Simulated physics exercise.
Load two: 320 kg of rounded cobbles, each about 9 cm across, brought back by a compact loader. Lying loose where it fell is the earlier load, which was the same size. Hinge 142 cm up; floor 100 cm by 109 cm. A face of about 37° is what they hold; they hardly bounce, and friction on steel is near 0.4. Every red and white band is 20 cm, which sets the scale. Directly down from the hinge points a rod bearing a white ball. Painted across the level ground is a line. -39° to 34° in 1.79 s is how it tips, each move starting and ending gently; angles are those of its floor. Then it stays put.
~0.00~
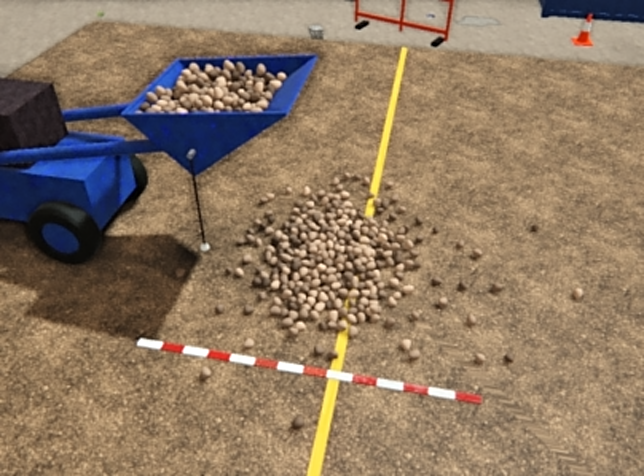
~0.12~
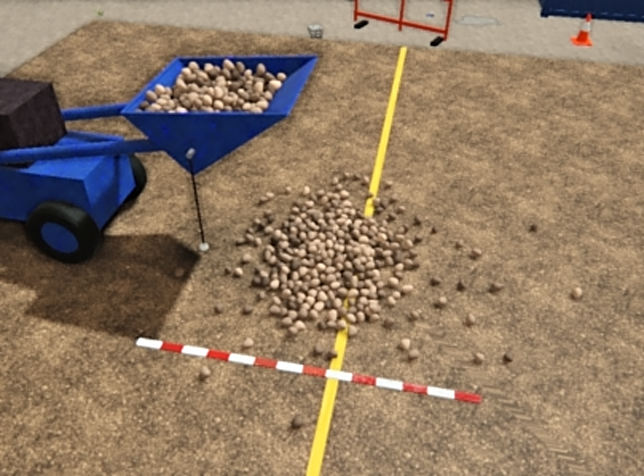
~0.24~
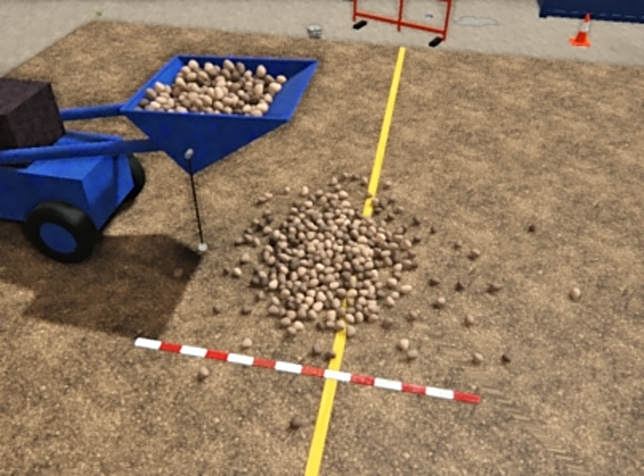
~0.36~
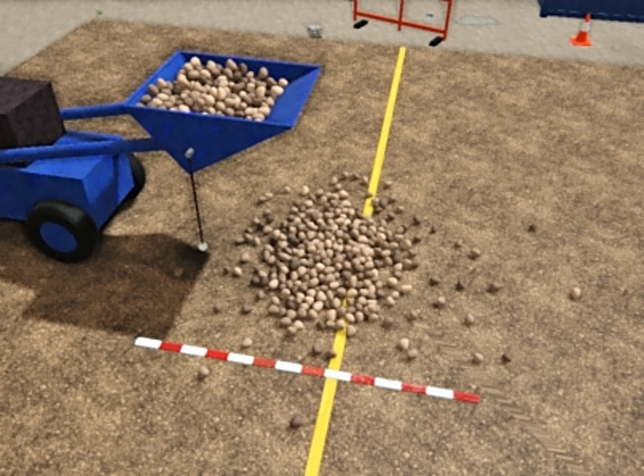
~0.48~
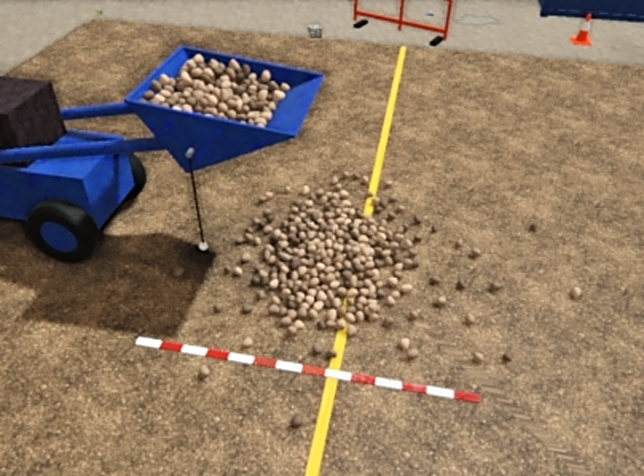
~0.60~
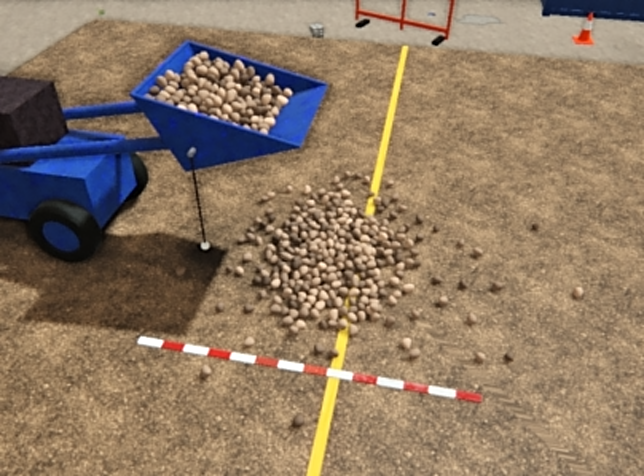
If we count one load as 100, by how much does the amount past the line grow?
By about 51.
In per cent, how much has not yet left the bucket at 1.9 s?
About 55 percent.
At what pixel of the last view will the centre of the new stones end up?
Their middle rests near (355, 251).
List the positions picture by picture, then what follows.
In the first frame, lip at (286, 114), floor tilted -39°, highest stones at (218, 73). The earlier load is highest near (328, 245), 17 cm above ground level, 75 % short of the line, 25 % past the line.
In the second frame, lip at (287, 115), floor tilted -38°, highest stones at (217, 73); the stones move at 0.1 m/s on average.
In the third frame, lip at (288, 120), floor tilted -35°, highest stones at (208, 74); the stones move at 0.1 m/s on average.
In the fourth frame, lip at (292, 127), floor tilted -31°, highest stones at (198, 74); the stones move at 0.2 m/s on average.
In the fifth frame, lip at (295, 136), floor tilted -26°, highest stones at (199, 72); the stones move at 0.2 m/s on average.
In the sixth frame, the bucket is at -20°, its lip at (300, 147); the top of the load is at (198, 68); the stones move at 0.2 m/s on average.
After 1.3 s the floor is at 22°; in per cent of one load, 100 in the bucket, 75 short of the line, 25 past the line; the foremost stones are at (502, 293).
After 1.9 s the floor is at 34°; in per cent of one load, 54 in the bucket, 119 short of the line, 27 past the line; the foremost stones are at (502, 293).
After 2.2 s the floor is at 34°; in per cent of one load, 14 in the bucket, 138 short of the line, 48 past the line; the foremost stones are at (502, 293).
After 4.9 s the floor is at 34°; in per cent of one load, 0 in the bucket, 124 short of the line, 76 past the line; the foremost stones are at (507, 302). Net gain past the line, 51.
